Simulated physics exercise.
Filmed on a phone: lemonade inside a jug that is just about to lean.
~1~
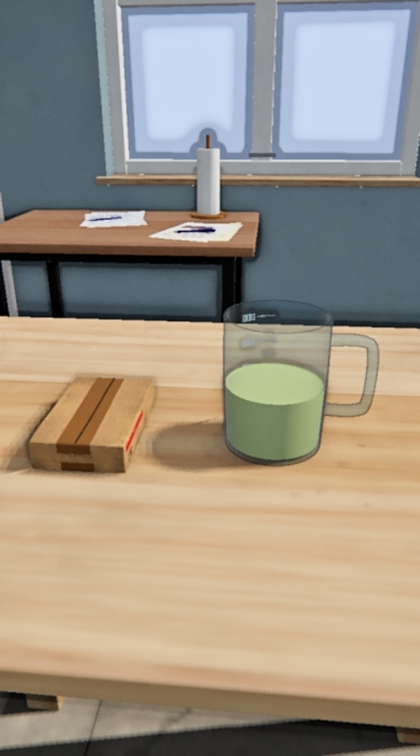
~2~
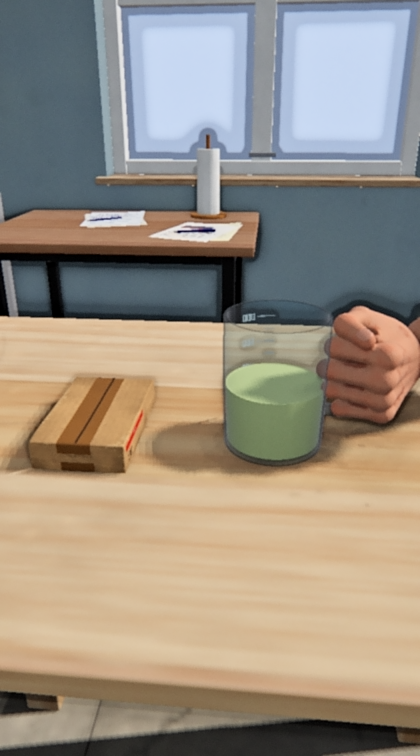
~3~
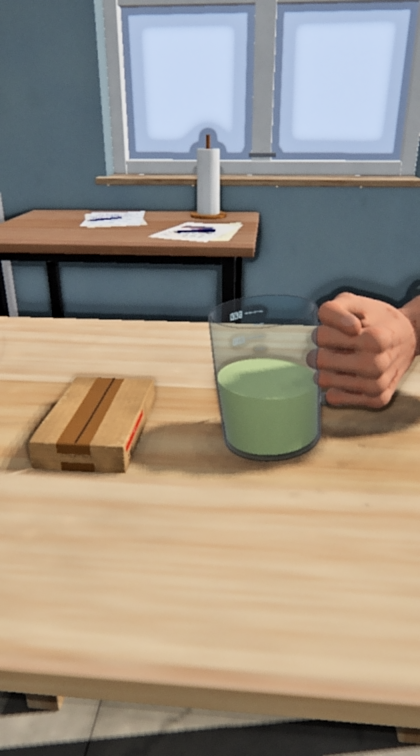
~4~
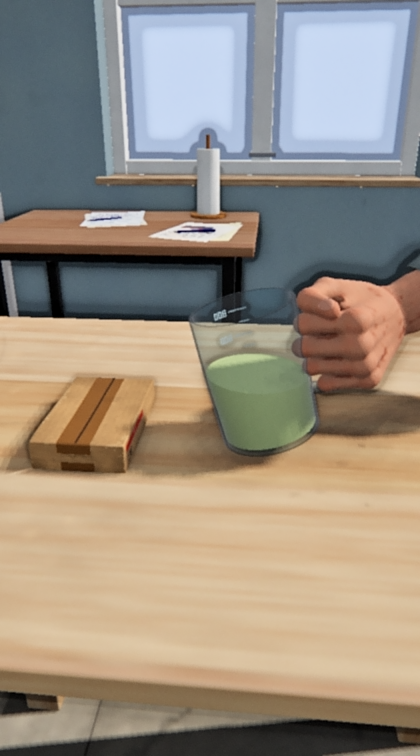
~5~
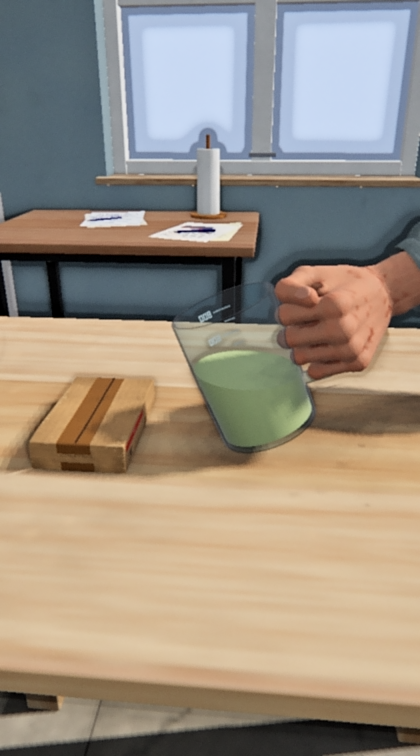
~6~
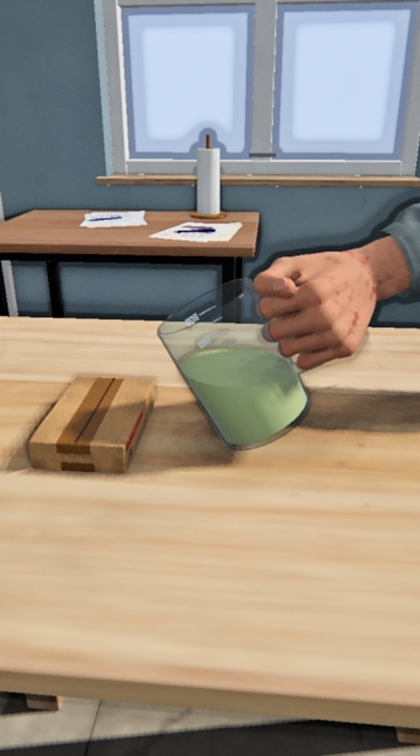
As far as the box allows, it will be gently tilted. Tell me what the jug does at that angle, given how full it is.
It lets some out.
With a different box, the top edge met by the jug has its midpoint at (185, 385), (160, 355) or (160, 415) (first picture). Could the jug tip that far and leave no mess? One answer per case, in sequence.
Stays full, stays full, overflows.
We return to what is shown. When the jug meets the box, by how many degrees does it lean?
70° or thereabouts.
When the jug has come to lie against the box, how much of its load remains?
Roughly 50 %.
Next, the jug leans by about 45°; its rim is dry.
After that, the jug leans by about 65°; it has slopped over; about three quarters of the lemonade is inside.
Finally, the jug leans by about 70°, against the box; it has slopped over; about half of the lemonade is inside.
